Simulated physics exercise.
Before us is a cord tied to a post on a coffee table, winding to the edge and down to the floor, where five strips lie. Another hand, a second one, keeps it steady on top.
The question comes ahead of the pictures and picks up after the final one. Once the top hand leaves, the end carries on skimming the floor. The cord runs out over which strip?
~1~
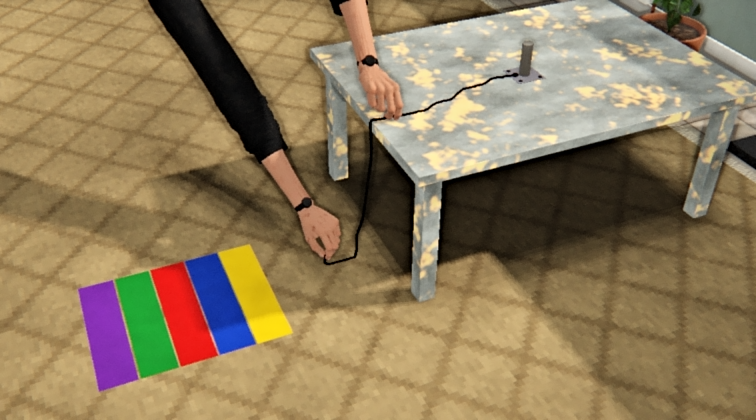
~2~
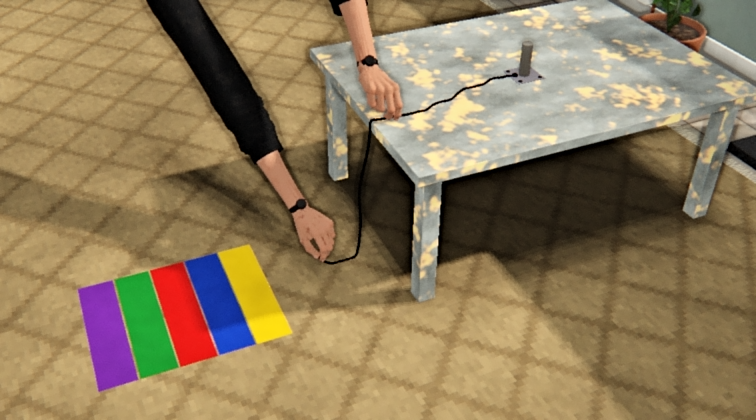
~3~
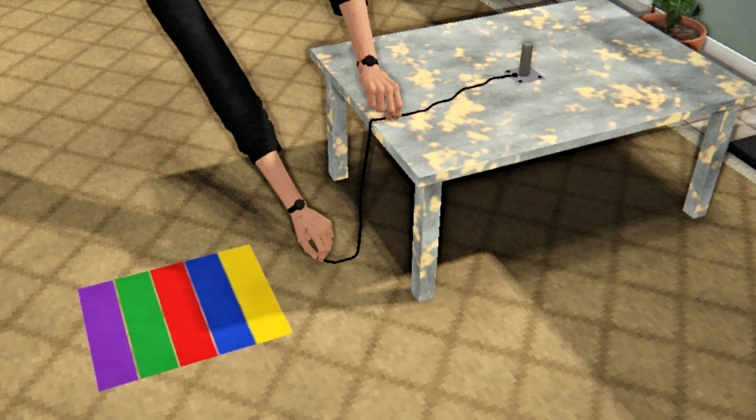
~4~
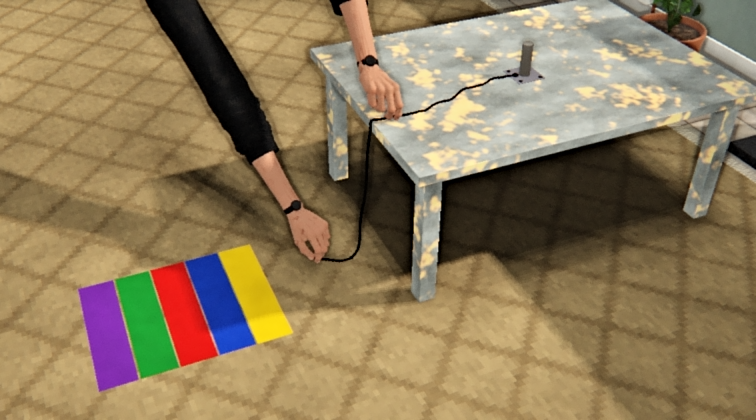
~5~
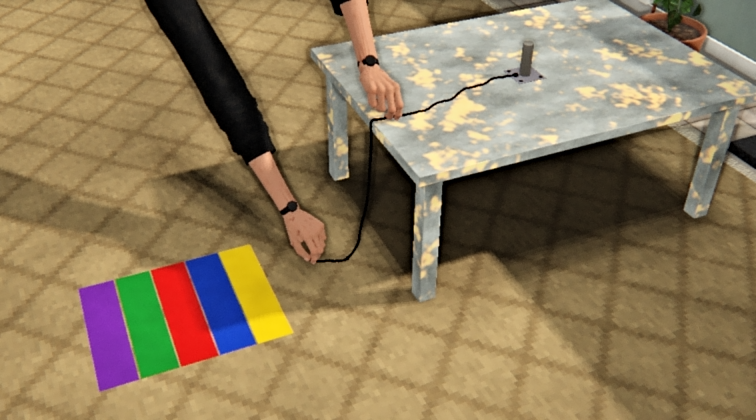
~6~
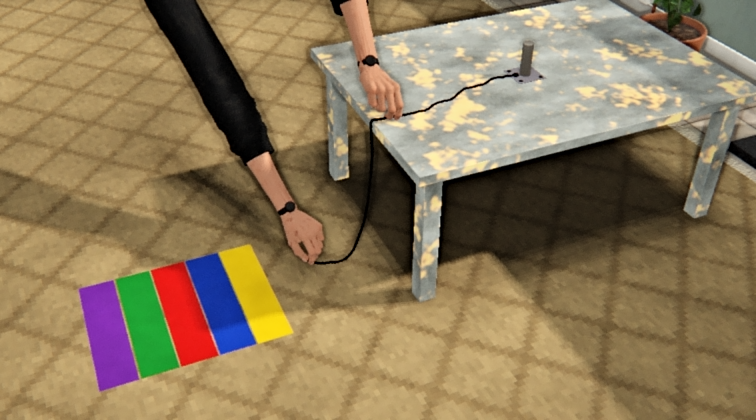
The blue one.
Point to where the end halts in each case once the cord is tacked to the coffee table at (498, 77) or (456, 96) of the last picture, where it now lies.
The spots come out as (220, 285) and (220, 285), in that order.
A little later, end near (282, 267); short of the strips.
Next, end near (241, 279); over yellow.
When it is tight, end near (216, 285); over blue. It gets as far as the blue strip.
